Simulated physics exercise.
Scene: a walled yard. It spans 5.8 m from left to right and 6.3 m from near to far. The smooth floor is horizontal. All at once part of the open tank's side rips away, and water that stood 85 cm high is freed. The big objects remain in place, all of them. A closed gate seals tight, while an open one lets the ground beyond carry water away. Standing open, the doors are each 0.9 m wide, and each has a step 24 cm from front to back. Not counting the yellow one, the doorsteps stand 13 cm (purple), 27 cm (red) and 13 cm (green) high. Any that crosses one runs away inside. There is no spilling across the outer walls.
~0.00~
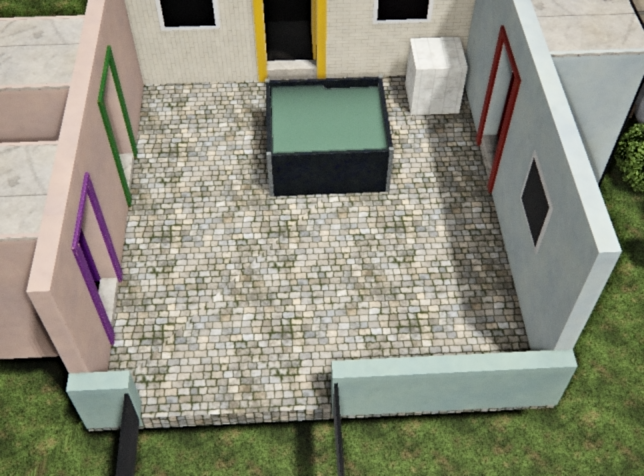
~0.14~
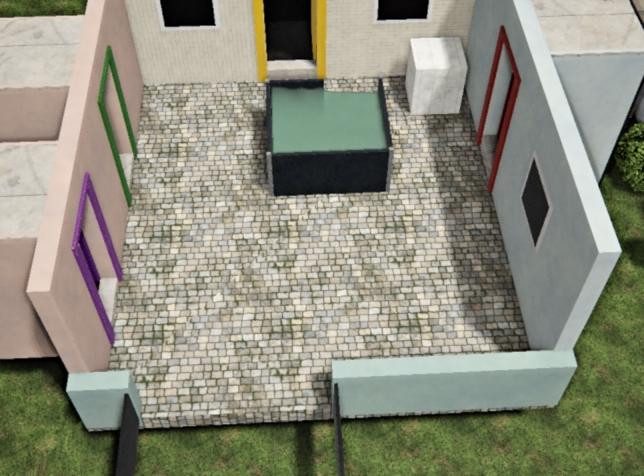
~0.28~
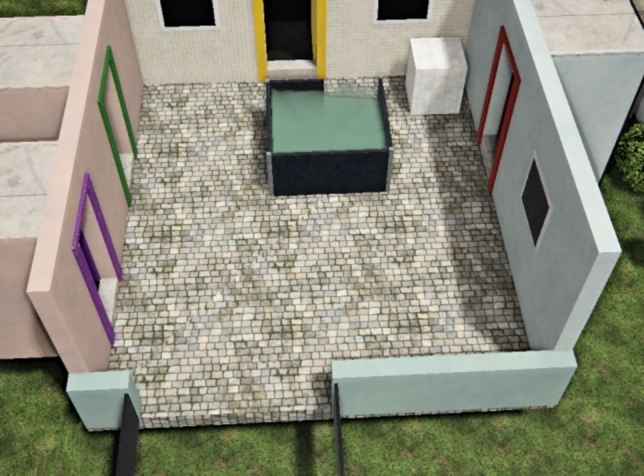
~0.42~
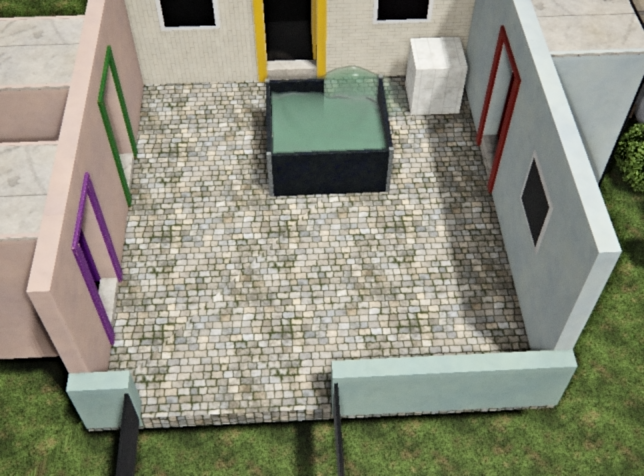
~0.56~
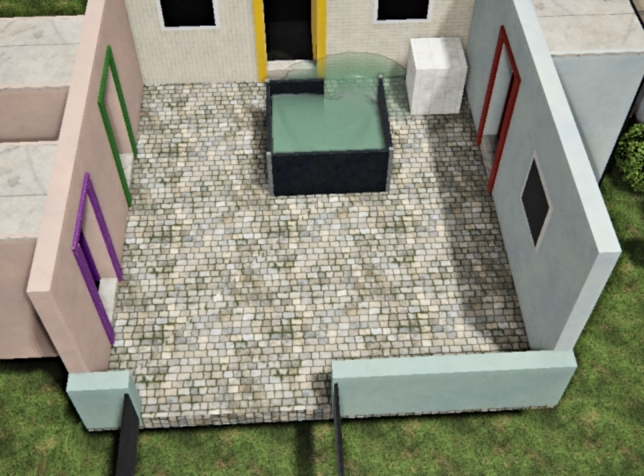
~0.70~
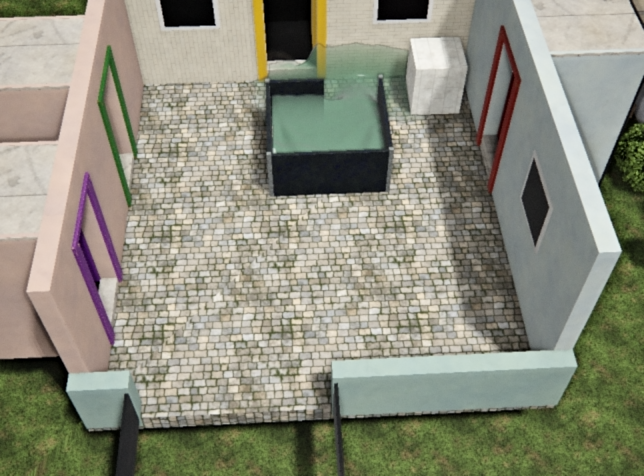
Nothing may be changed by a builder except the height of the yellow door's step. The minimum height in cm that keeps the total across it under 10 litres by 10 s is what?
It is close to 28 cm.
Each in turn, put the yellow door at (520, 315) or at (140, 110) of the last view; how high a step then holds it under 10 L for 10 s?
Roughly 10.0 cm for the first and 22 cm for the second.
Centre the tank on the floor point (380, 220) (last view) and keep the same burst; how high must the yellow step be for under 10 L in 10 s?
Roughly 16 centimetres.
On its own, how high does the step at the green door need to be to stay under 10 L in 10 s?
Green door, minimum about 9.5 cm.
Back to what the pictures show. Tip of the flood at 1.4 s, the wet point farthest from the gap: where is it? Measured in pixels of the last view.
Near (144, 91).
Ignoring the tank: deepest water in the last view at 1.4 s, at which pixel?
Around pixel (462, 79).
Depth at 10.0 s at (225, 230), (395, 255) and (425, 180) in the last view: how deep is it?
That's 3, 4 and 5 cm, in the order given.
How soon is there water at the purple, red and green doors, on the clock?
For purple it's 3.2 s, for red 1.6 s, and for green 2.2 s.
After 1.4 s water covers 15 % of the floor, deepest (66 cm) near (462, 79); 25 cm at the yellow door, 8 litres in over its 24 cm step.
After 3.0 s water covers 50 % of the floor, deepest (36 cm) near (393, 82); 19 cm at the yellow door, 17 litres in over its 24 cm step.
After 10.0 s water covers 95 % of the floor, deepest (10 cm) near (114, 332); 5 cm at the yellow door, 18 litres in over its 24 cm step.
At the yellow door as built, the water arrived by 0.6 s and peaked near 40 cm at 0.7 s.
With a step of 23.5 cm, 22 litres would have come in within the 10 s; with 32 cm, 4 litres. So under 10 litres takes about 28 cm.
